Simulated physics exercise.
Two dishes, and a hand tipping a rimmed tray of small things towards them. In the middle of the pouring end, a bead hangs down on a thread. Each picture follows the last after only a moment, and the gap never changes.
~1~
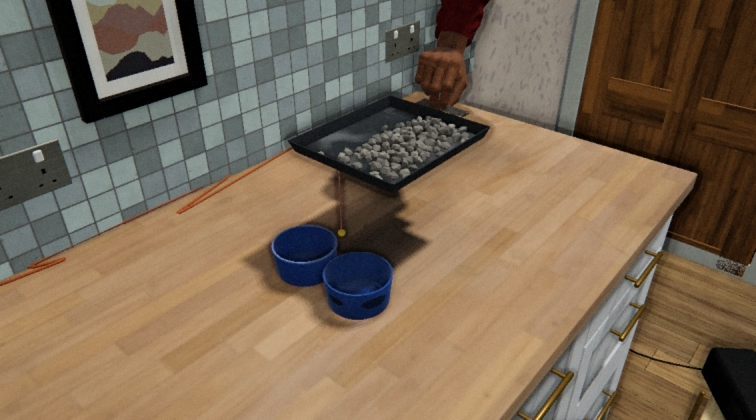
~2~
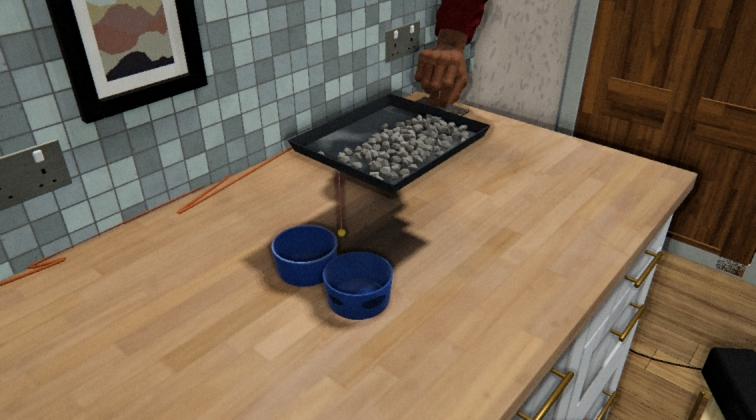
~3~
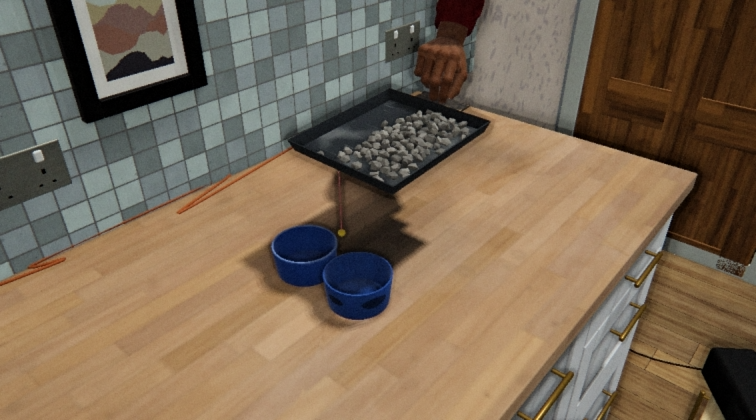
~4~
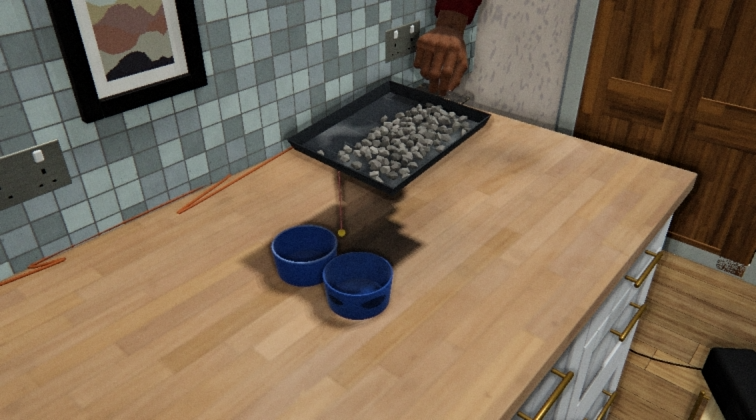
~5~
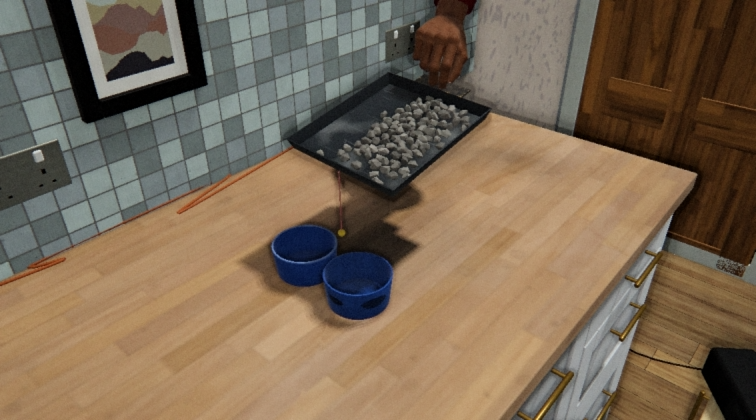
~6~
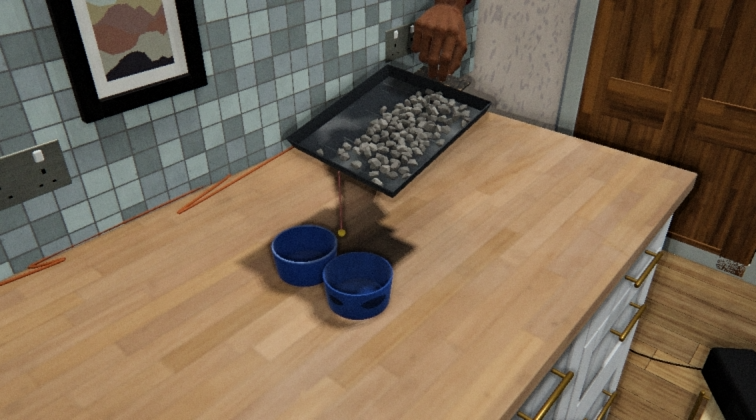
A dark rimmed tray of grey gravel bits, with a hand at its far end, starts nearly level above a wooden counter. The far end gradually rises and the tray tilts slightly, its near right corner lowest, while the gravel shifts little and two blue dishes below stay still.
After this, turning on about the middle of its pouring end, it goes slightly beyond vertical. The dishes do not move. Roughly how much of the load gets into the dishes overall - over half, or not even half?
Over half gets in.
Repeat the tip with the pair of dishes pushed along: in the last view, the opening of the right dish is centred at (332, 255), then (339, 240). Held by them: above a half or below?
Result, first setup: The minor share; second setup: The minor share.
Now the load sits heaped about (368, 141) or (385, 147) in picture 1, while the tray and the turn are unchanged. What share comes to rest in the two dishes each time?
80 and 80 per cent.
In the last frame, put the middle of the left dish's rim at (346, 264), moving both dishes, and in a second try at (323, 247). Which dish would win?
Well, first the one further left, then the one further right.
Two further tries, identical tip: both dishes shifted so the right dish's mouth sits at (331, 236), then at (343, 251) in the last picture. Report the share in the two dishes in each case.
Close to 0 in a hundred, then close to 20 in a hundred.
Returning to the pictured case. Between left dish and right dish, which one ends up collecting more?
Note: Fuller is the one placed right.
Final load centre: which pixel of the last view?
I'd mark it at roughly (361, 296).
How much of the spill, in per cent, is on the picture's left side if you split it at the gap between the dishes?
Near 10 %.
Just after the last frame, tray tipped steeply; almost all on the tray; just a few in the air.
A moment on, tray tipped right over; just a few on the tray; roughly two thirds in the right dish; just a few in the left dish; roughly a quarter outside both; about a tenth in the air.
Further on, tray tipped past a quarter turn; the larger part in the right dish; just a few in the left dish; roughly a quarter outside both.
When it is over, tray tipped past a quarter turn; the larger part in the right dish; just a few in the left dish; roughly a quarter outside both.
